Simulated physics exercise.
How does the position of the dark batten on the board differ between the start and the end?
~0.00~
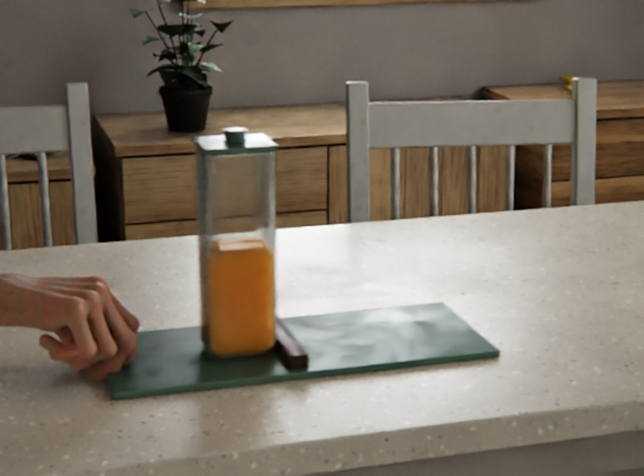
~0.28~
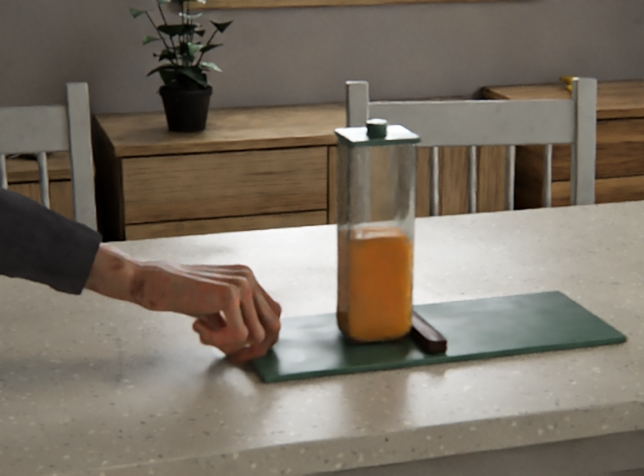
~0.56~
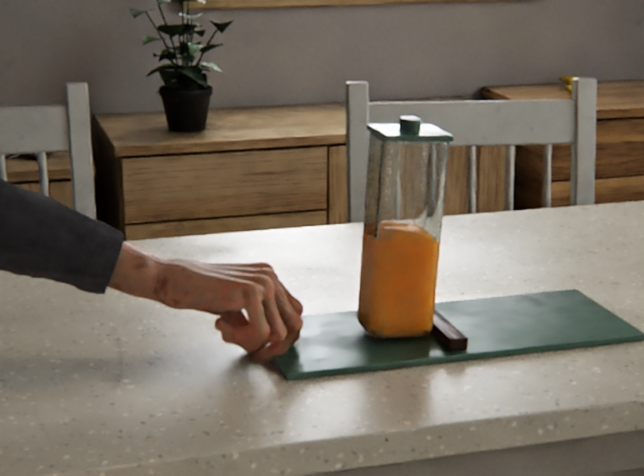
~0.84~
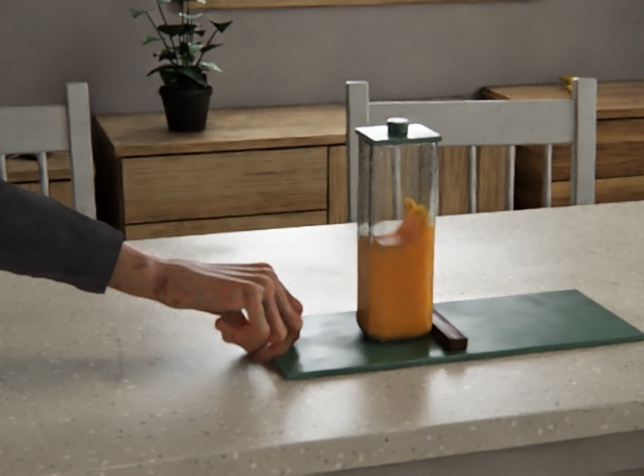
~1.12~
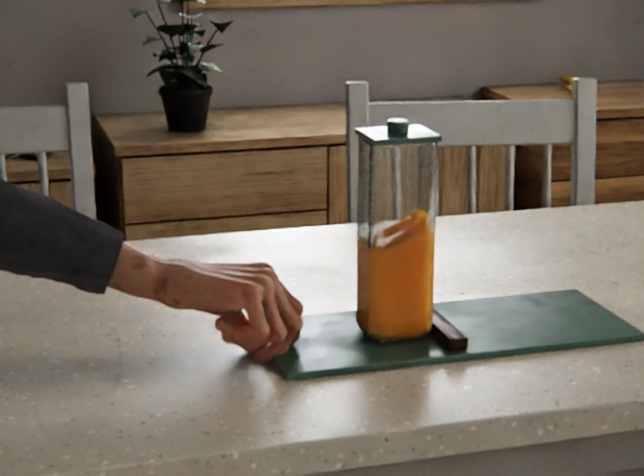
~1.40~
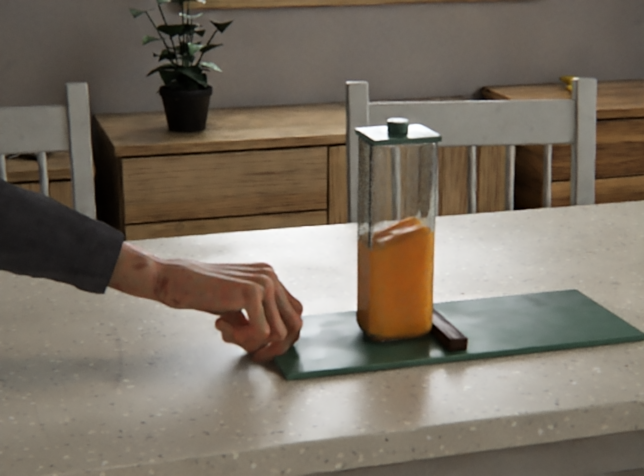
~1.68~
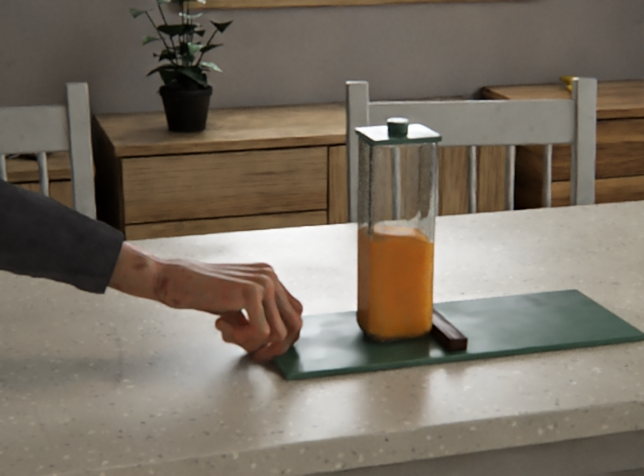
At the start the batten is near the middle of the view, and by the end it is clearly farther to the right, having moved along with the board.
